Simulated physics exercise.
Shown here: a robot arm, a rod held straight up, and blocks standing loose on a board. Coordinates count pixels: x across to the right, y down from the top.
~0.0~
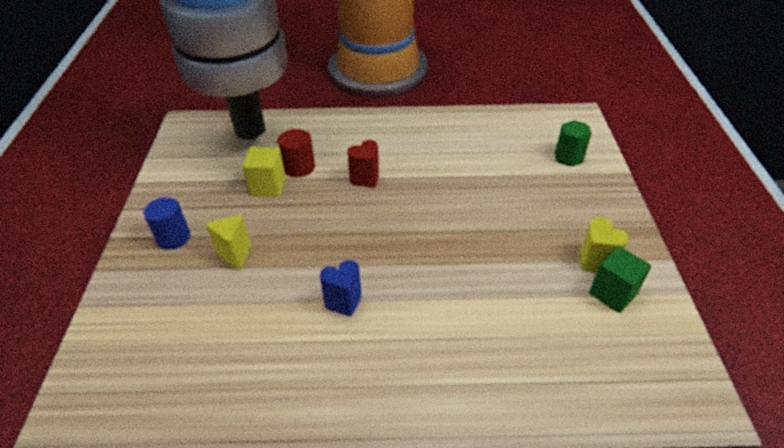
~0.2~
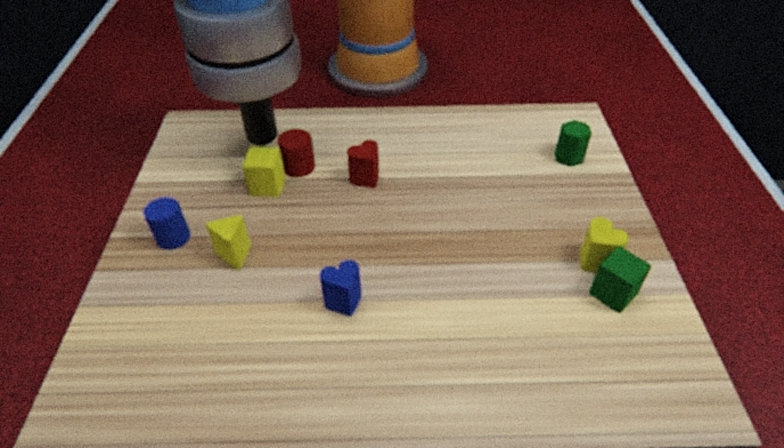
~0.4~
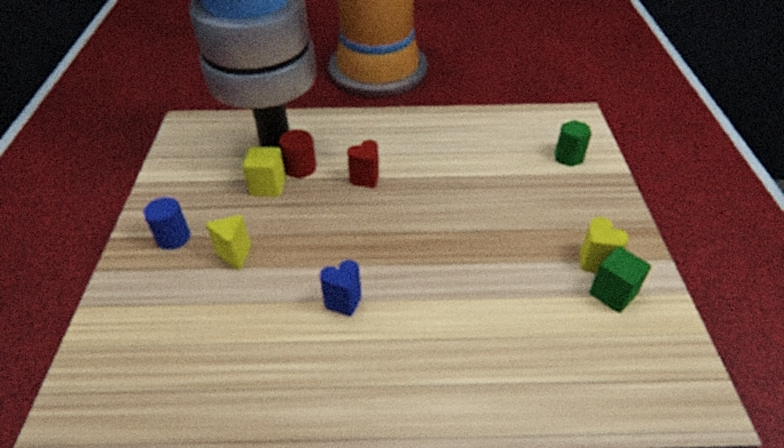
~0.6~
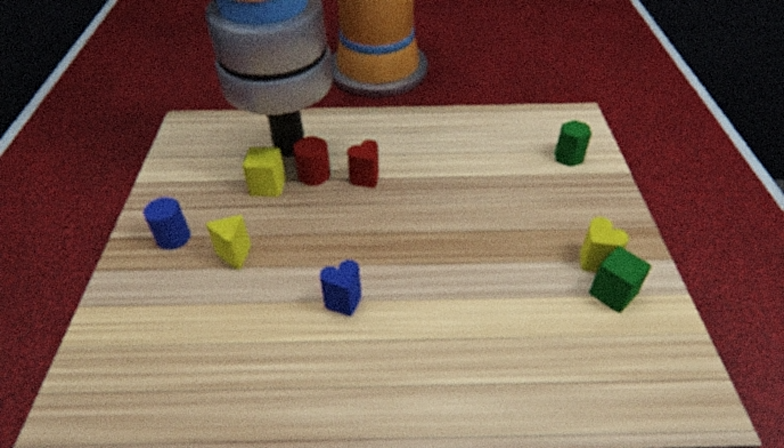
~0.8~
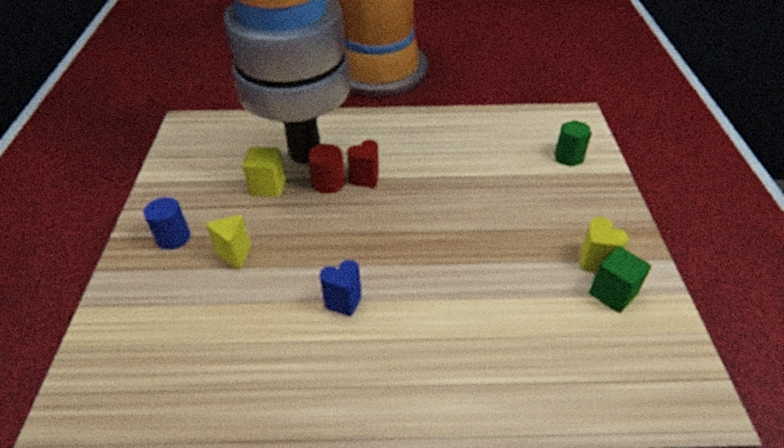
A pale wooden board lies on a red surface, viewed from above at an angle by a still camera. Yellow and blue blocks sit at left and centre, a red cylinder and red heart near the upper middle, and green and yellow blocks at right. A grey and blue robot arm moves its dark upright rod rightward and slightly nearer, pushing the red cylinder away from the yellow block, close beside the heart.
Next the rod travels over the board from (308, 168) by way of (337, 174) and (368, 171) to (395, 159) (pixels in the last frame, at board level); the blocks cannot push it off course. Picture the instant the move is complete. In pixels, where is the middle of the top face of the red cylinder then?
Somewhere near (350, 166).
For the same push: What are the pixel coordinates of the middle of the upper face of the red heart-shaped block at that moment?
I predict (393, 152).
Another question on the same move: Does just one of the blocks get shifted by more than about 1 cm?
That would be a no.
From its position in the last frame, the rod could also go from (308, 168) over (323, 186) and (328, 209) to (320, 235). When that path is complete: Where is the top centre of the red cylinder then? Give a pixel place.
Its top middle will sit at (360, 181).
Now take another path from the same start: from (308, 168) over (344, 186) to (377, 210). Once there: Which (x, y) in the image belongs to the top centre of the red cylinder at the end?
Around (383, 205).
What follows on the original path. One third of the way, rod at (336, 160); red cylinder at (346, 164); red heart-shaped block at (375, 151), turned 55° anticlockwise.
Two thirds of the way, rod at (368, 157); red cylinder at (350, 166); red heart-shaped block at (388, 153), turned 20° anticlockwise.
At the end, rod at (394, 146); yellow square piece not moved; red cylinder at (350, 166); red heart-shaped block at (393, 152).
